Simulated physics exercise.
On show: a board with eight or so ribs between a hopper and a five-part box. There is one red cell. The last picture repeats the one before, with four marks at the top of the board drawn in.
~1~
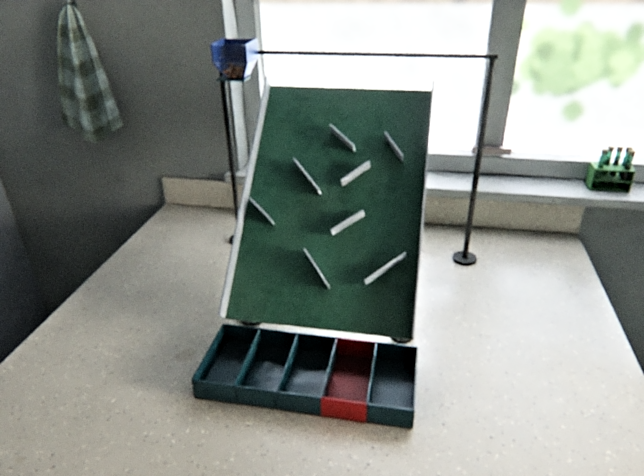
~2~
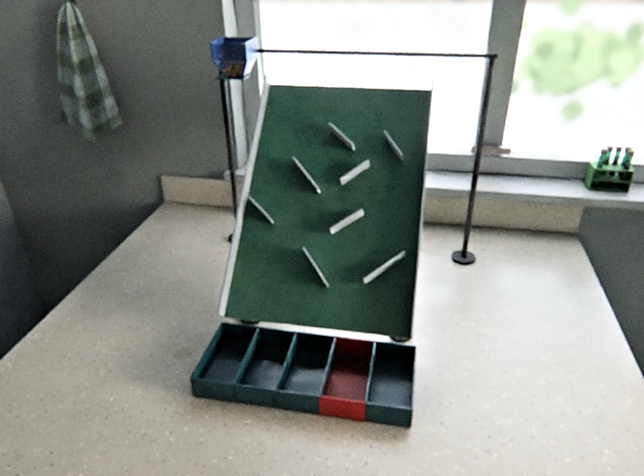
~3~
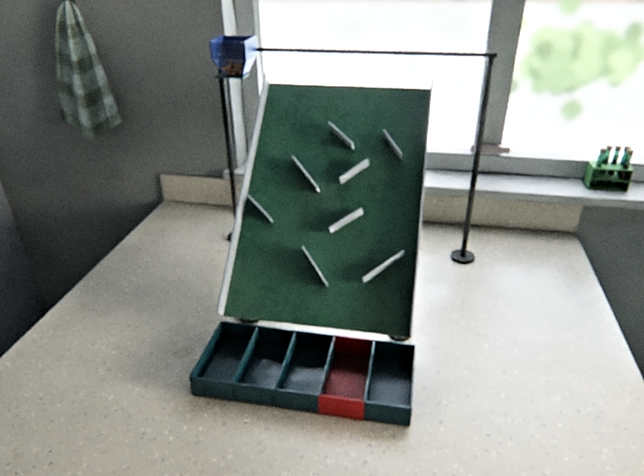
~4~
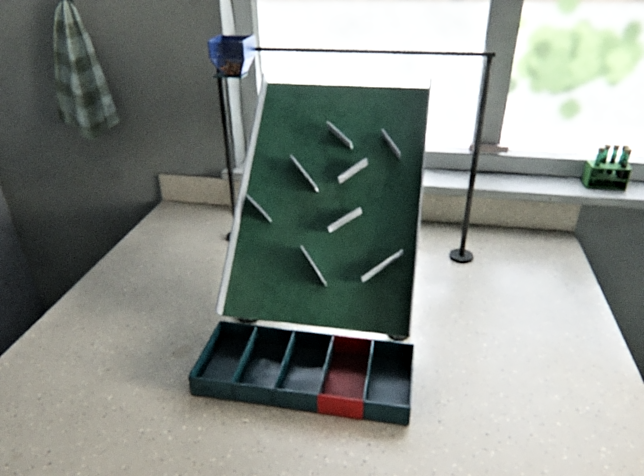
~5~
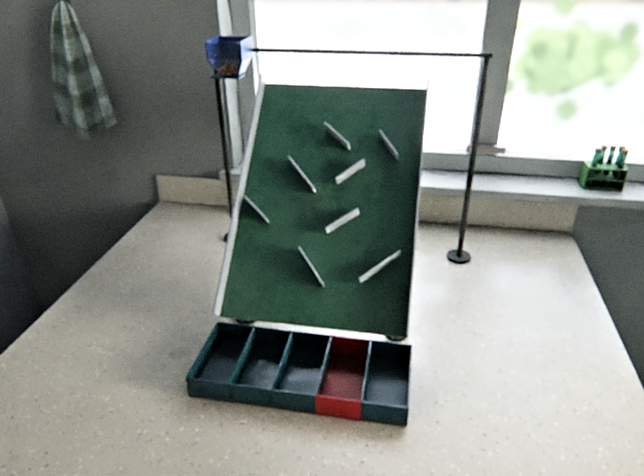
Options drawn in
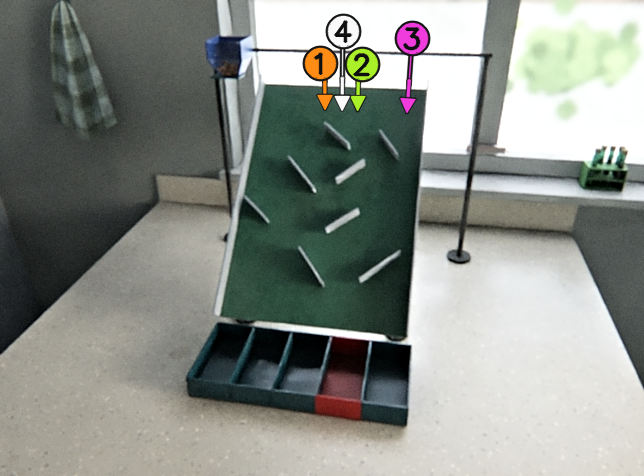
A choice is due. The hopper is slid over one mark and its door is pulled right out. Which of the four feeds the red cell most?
The best mark is 1.
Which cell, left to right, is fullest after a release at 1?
It is the fourth one.
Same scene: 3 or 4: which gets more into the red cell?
The answer is 4.
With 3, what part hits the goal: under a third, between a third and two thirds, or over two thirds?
Mark 3 gives under a third.
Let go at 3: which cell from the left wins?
The fifth from the left.
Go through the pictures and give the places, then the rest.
Hopper near (236, 69), cereal balls, door shut, in the first frame.
Ribs (329, 123) to (353, 144), (384, 131) to (402, 155), (293, 157) to (318, 188), in the second frame.
Ribs (339, 178) to (368, 159), (248, 195) to (269, 217), (329, 228) to (362, 208), in the third frame.
Ribs (301, 246) to (325, 282), (362, 278) to (402, 250), in the fourth frame.
Red cell near (338, 406), number 4 of 5 from the left, in the fifth frame.
On the marked copy, mark 1 meets the board at (325, 104); mark 2 meets the board at (357, 105); mark 3 meets the board at (407, 107); mark 4 meets the board at (342, 105).
Choosing 1, close to two thirds in the red cell, close to a third in other cells.
Choosing 2, close to a third in the red cell, close to two thirds in other cells.
Choosing 3, only a few in the red cell, all but a few in other cells.
Choosing 4, close to half in the red cell, close to half in other cells.
